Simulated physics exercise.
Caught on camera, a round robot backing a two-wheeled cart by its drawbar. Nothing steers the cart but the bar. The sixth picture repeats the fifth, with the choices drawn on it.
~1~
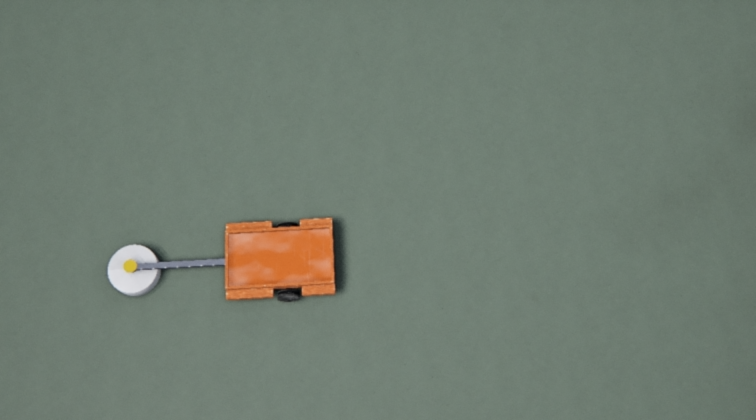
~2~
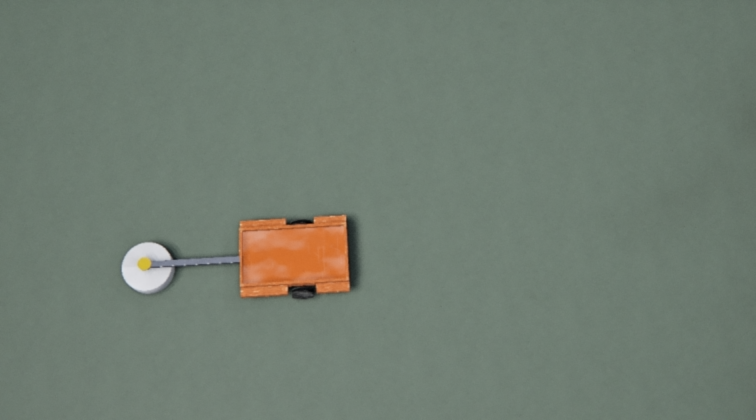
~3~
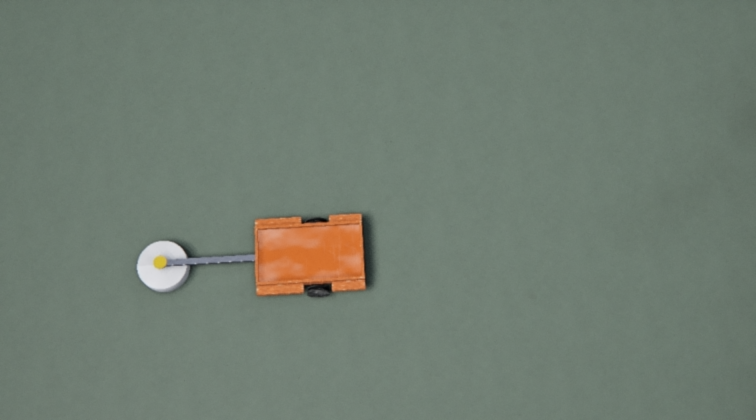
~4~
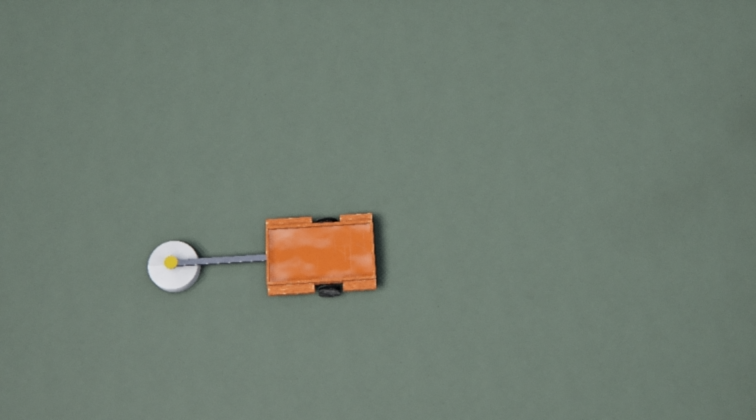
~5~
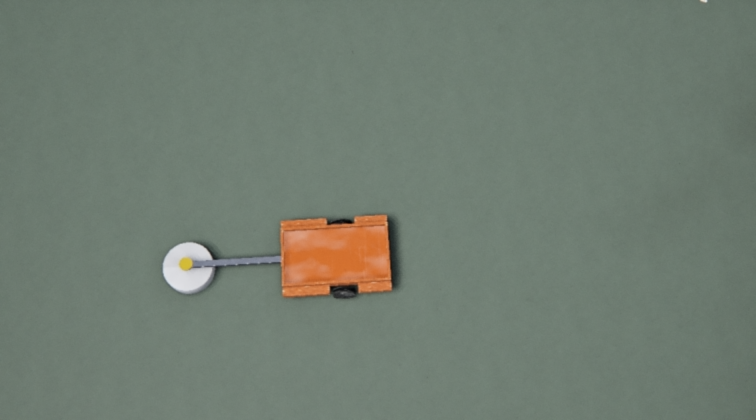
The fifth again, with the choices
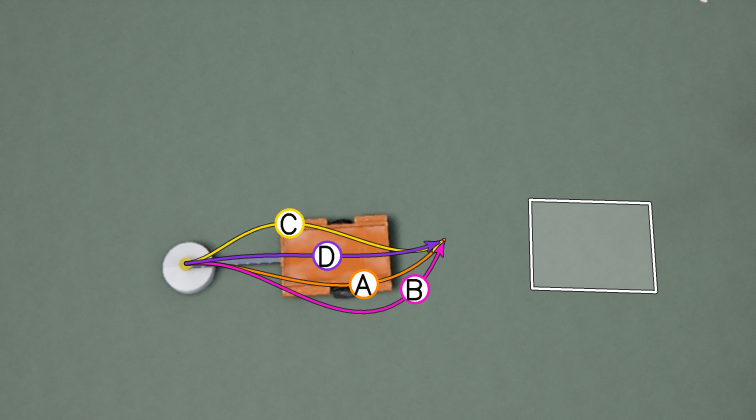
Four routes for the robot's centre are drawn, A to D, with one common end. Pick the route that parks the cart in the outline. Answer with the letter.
Take D.
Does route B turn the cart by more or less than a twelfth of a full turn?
It turns more than that.
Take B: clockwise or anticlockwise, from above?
Anticlockwise.
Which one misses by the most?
Route B.
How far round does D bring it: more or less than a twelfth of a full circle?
Less than that.
On the marked copy, A from (186, 264) via (316, 284) to (444, 240); B from (186, 264) via (327, 306) to (443, 243); C from (186, 264) via (308, 225) to (442, 242); D from (186, 264) via (318, 256) to (439, 242); the bay at (592, 245).
With D. Early on, robot (278, 259), cart (426, 251).
Further on, robot (368, 259), cart (517, 248).
At the end, robot (443, 244), cart (593, 245); the cart stands in the bay.
As for the rest, A leaves the cart at (576, 185), out of the bay; B leaves the cart at (551, 151), out of the bay; C leaves the cart at (581, 308), out of the bay.
